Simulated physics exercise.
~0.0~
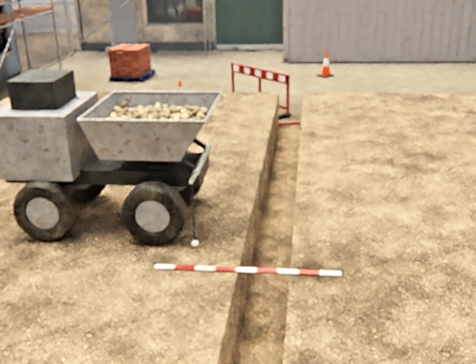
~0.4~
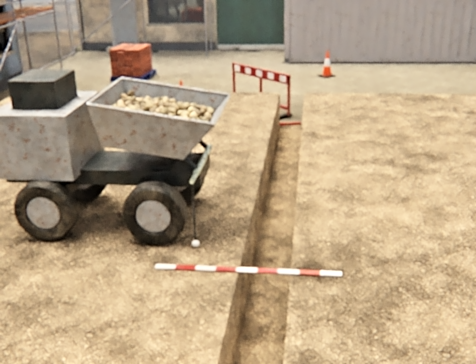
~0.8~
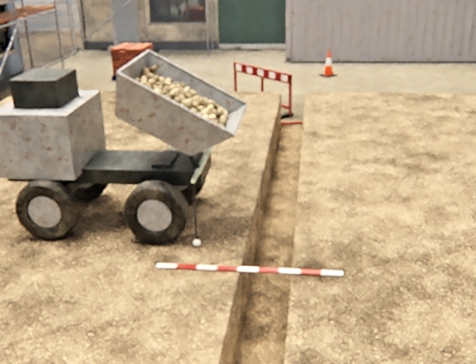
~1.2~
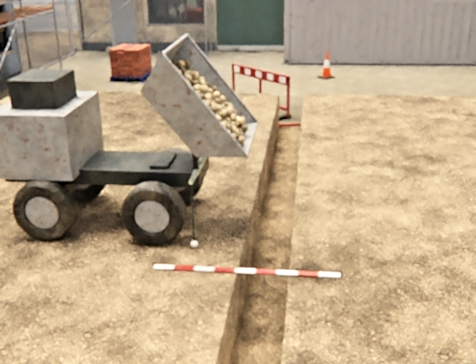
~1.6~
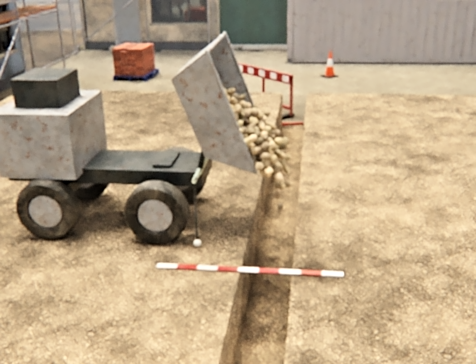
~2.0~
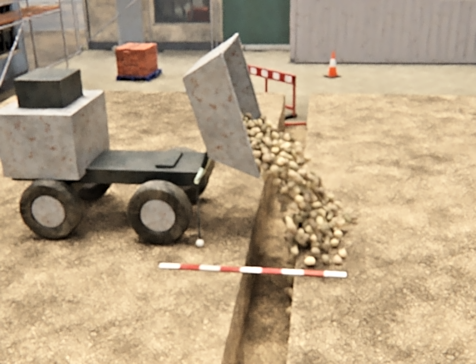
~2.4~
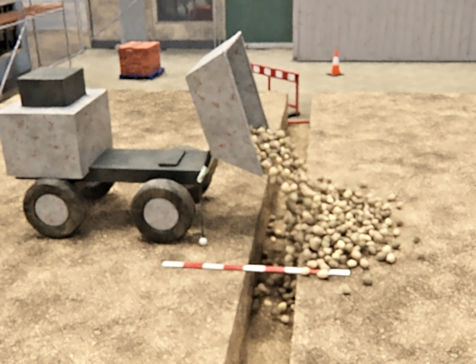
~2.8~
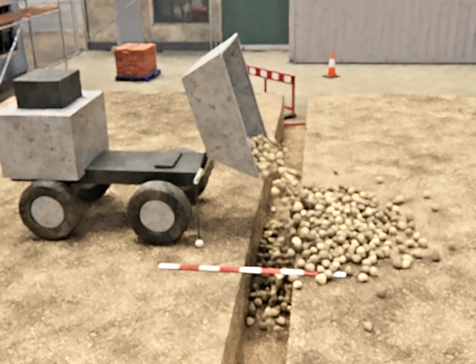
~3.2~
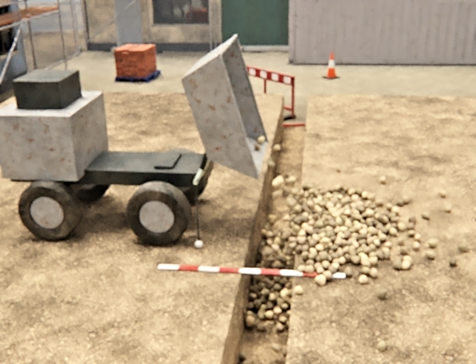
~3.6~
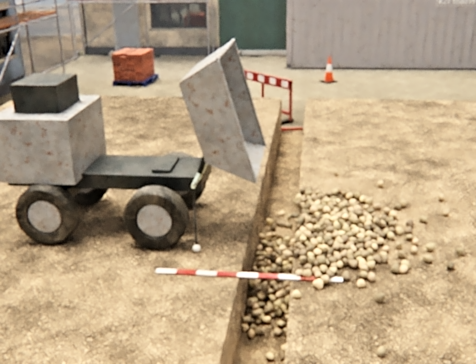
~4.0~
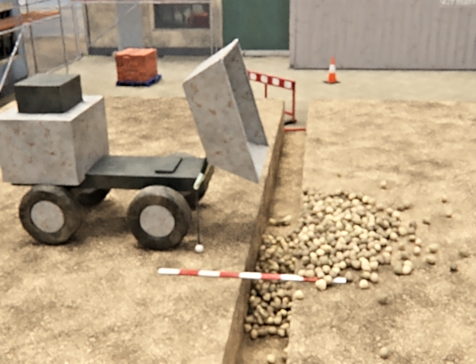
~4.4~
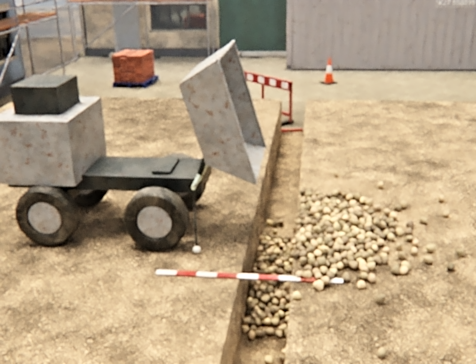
The footage shows a site dumper on a building site tipping its skip steeply forward until round stones pour out, some dropping into the narrow trench ahead and others heaping and scattering on the ground beyond, leaving the skip raised and empty while the stones lie still.
